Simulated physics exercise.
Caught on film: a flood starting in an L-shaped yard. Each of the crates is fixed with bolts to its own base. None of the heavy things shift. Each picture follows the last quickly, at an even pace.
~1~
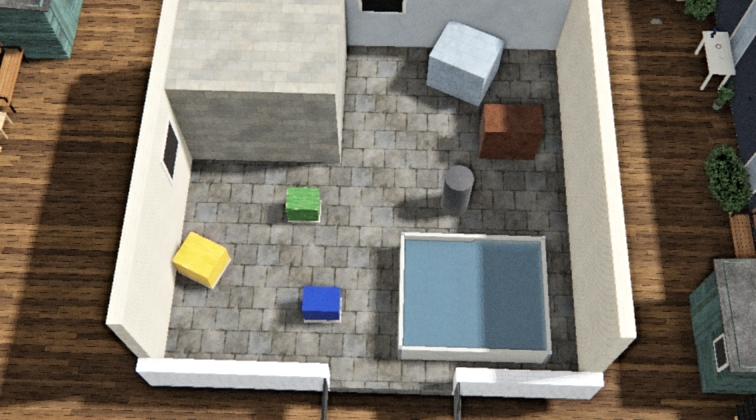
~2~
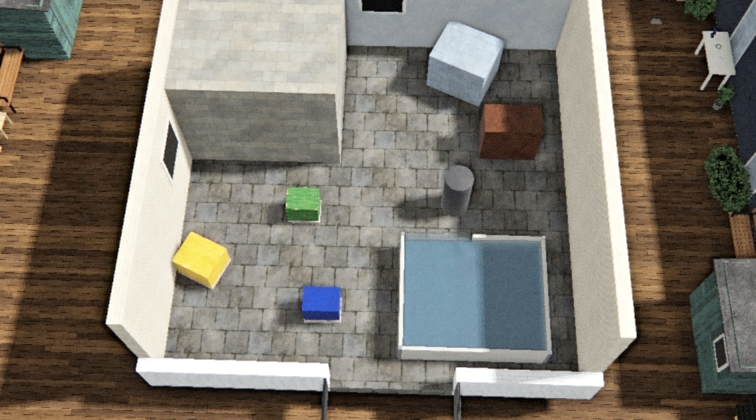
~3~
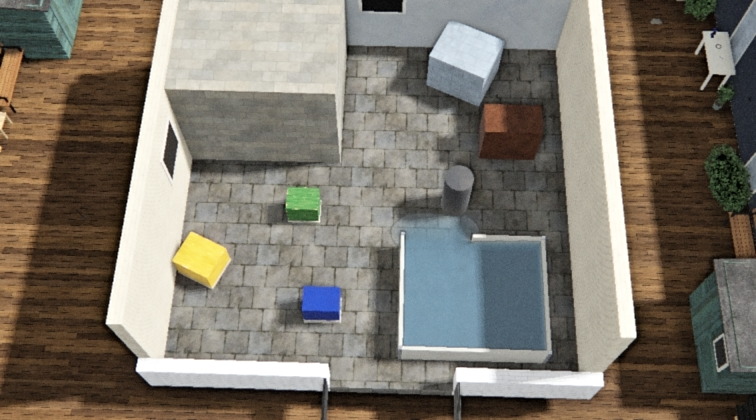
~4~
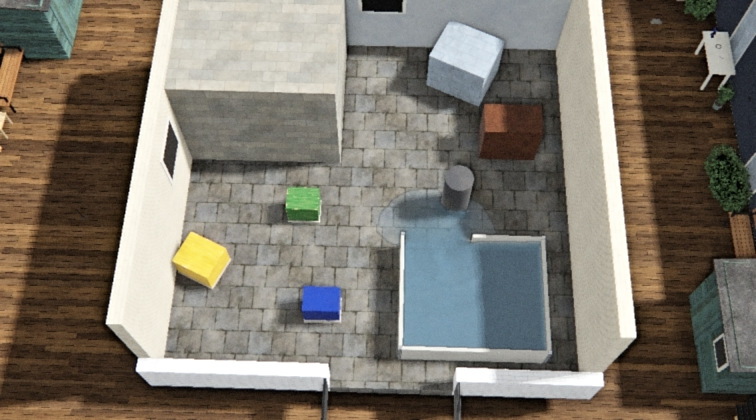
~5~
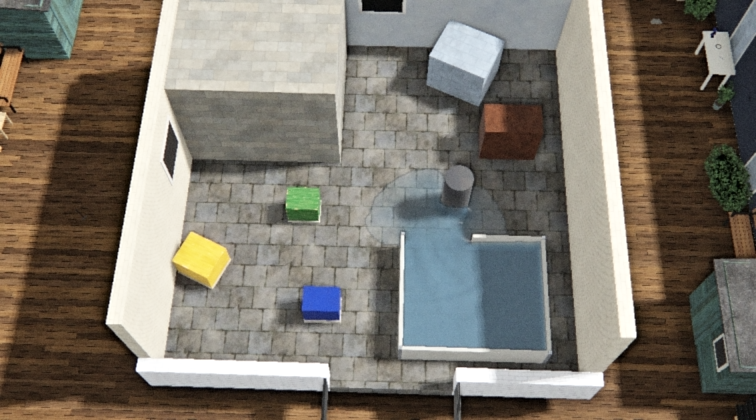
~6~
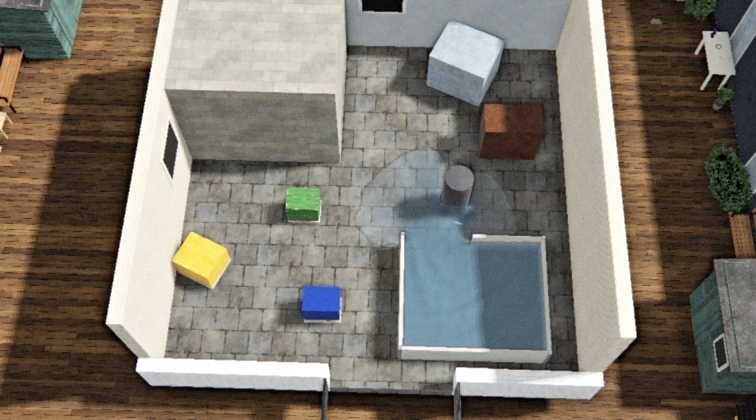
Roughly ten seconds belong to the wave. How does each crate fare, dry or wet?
The green crate comes out wet. The yellow crate comes out wet. The blue crate comes out dry.
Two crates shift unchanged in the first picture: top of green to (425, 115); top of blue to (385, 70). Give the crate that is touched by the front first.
My guess is the green-painted one.
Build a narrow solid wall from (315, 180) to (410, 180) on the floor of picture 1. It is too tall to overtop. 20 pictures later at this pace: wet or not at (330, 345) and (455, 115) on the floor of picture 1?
As listed: Dry, flooded.
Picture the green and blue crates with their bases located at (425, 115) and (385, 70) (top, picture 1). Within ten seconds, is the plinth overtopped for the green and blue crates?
I'd bet the green one is inundated and the blue one is inundated.
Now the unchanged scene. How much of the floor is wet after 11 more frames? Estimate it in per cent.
Near 40 in a hundred.
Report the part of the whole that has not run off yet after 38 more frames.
Around 100 in a hundred.
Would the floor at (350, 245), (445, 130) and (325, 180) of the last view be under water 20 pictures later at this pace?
Status per point, in sequence: Unwetted, then waterlogged, then waterlogged.
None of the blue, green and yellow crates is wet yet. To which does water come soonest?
The one in green, I say.
A moment on, water covers 30 % of the floor; the green crate not reached, the yellow crate not reached, the blue crate not reached.
Next, water covers 40 % of the floor; the green crate water round its plinth, the yellow crate not reached, the blue crate not reached.
Then, water covers 55 % of the floor; the green crate water round its plinth, the yellow crate not reached, the blue crate not reached.
Later, water covers 70 % of the floor; the green crate water round its plinth, the yellow crate water round its plinth, the blue crate water round its plinth.
In the end, water covers 95 % of the floor; the green crate was topped, the yellow crate was topped, the blue crate stayed above the water.
